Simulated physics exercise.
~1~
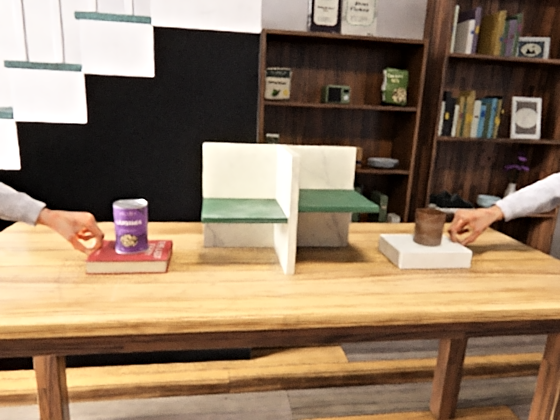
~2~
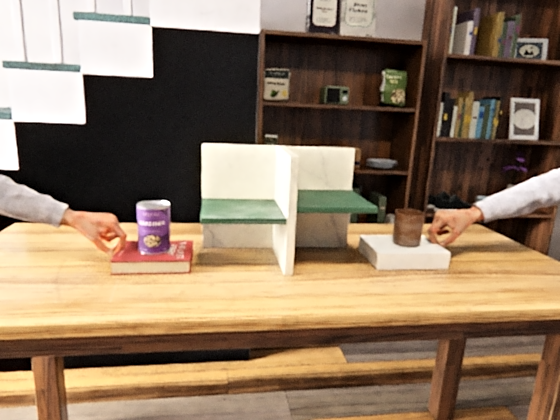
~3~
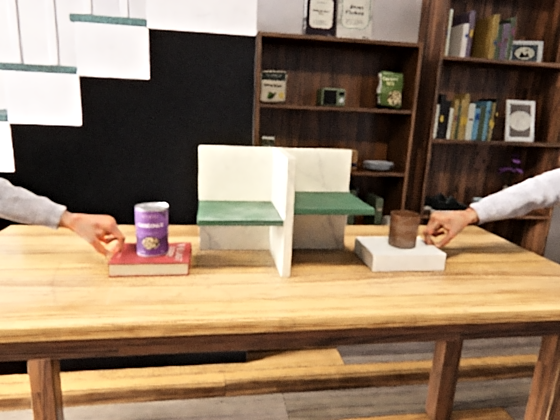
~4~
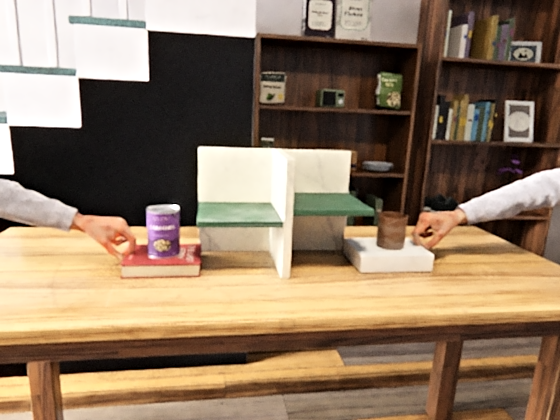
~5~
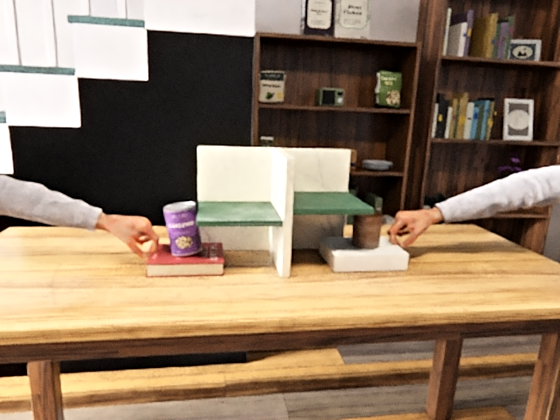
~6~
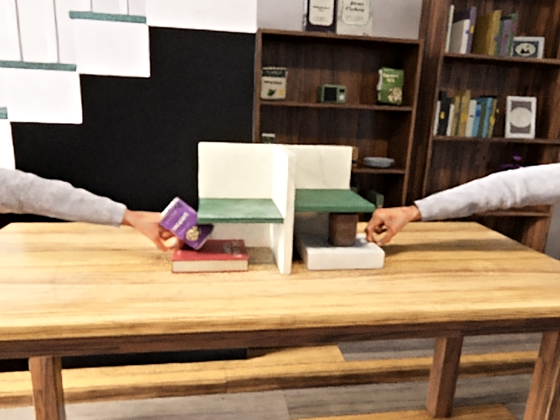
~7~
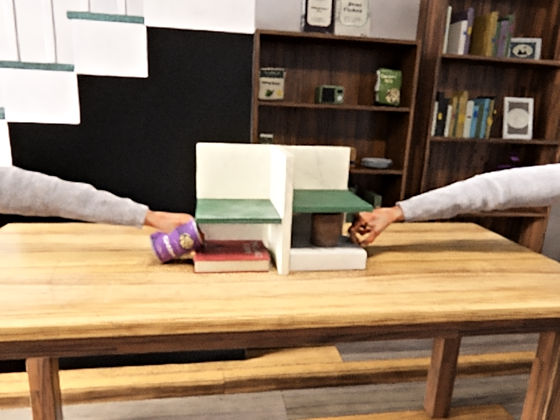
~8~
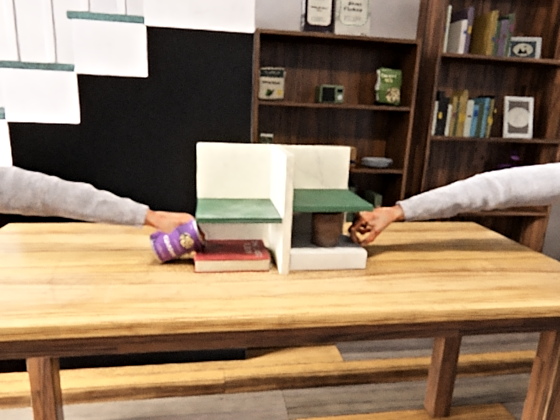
On a wooden table, hands slide two carriers under a shelf, tipping only the purple tin.
